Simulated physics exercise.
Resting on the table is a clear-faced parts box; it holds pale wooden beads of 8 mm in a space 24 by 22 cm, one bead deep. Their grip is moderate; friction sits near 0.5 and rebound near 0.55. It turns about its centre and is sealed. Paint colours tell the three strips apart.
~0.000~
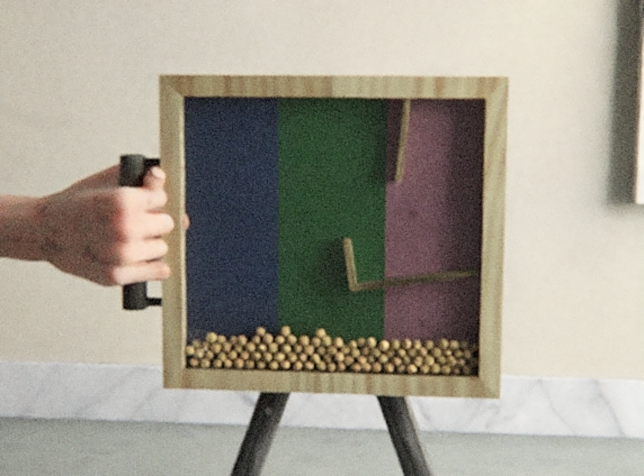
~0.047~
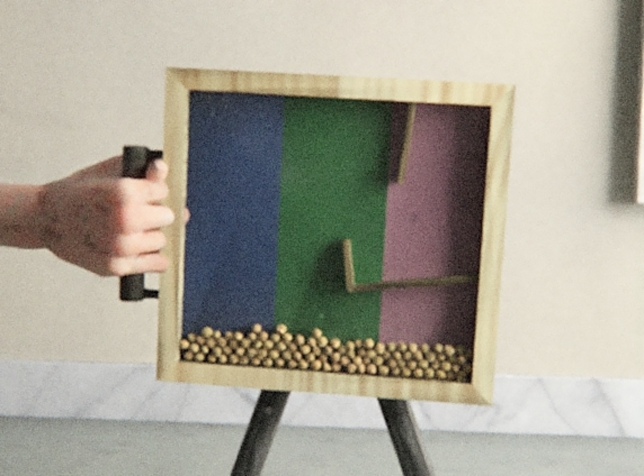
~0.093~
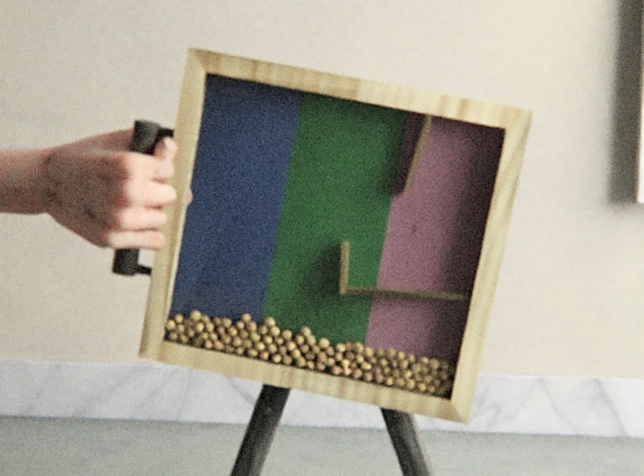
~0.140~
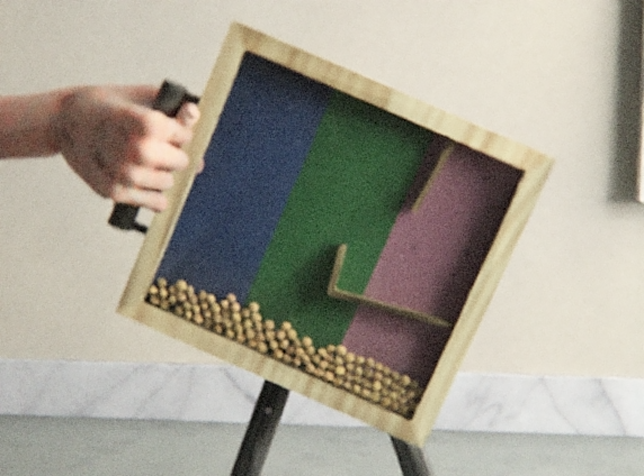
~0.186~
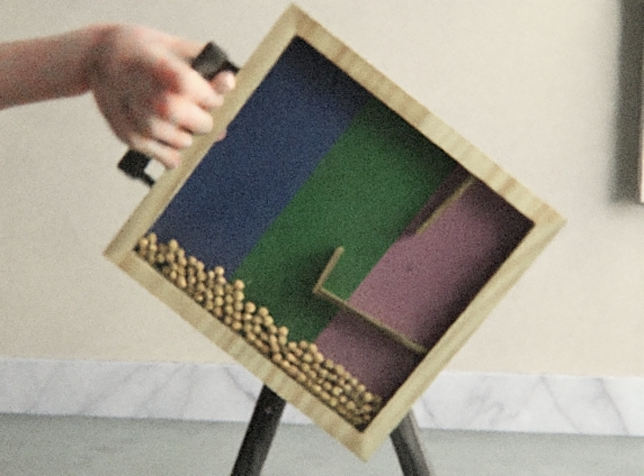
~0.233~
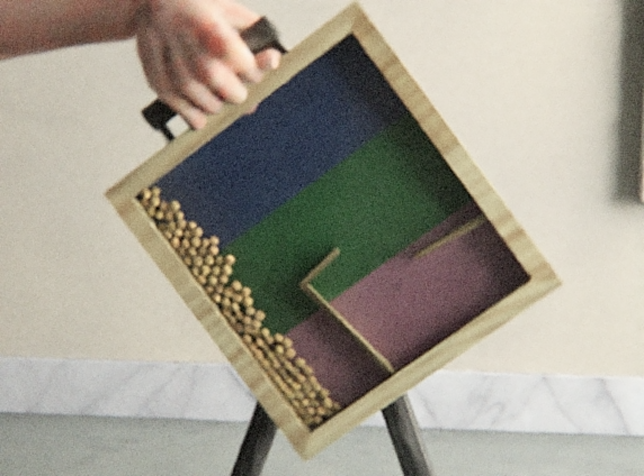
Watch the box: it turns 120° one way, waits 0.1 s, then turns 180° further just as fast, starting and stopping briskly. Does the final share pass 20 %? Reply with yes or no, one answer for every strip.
Pink - no, blue - yes, green - no.
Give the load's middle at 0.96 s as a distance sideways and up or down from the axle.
About 4 cm left and 7 cm above.
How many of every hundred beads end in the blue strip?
Some 95 per cent.
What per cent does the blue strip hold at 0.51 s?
5 per cent.
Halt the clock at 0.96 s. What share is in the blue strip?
Share: Near 0 %.
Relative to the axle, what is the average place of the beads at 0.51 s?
Left: About 9 cm; below: About 2 cm.
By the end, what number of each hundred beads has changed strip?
Something near 70 per cent end up elsewhere.
After 0.51 s, it stands 120° clockwise; the beads' middle is 9 cm left of and 2 cm below the centre; pink 75 %, blue 5 %, green 20 %.
After 0.96 s, it has come round 211° clockwise; the beads' middle is 4 cm left of and 7 cm above the centre; pink 80 %, green 20 %.
After 1.30 s, it has come round 300° clockwise; the beads' middle is 1 cm right of and 10 cm below the centre; blue 85 %, green 15 %.
All still by 1.8 s, it has come round 300° clockwise; pink 0 %, blue 95 %, green 5 %.
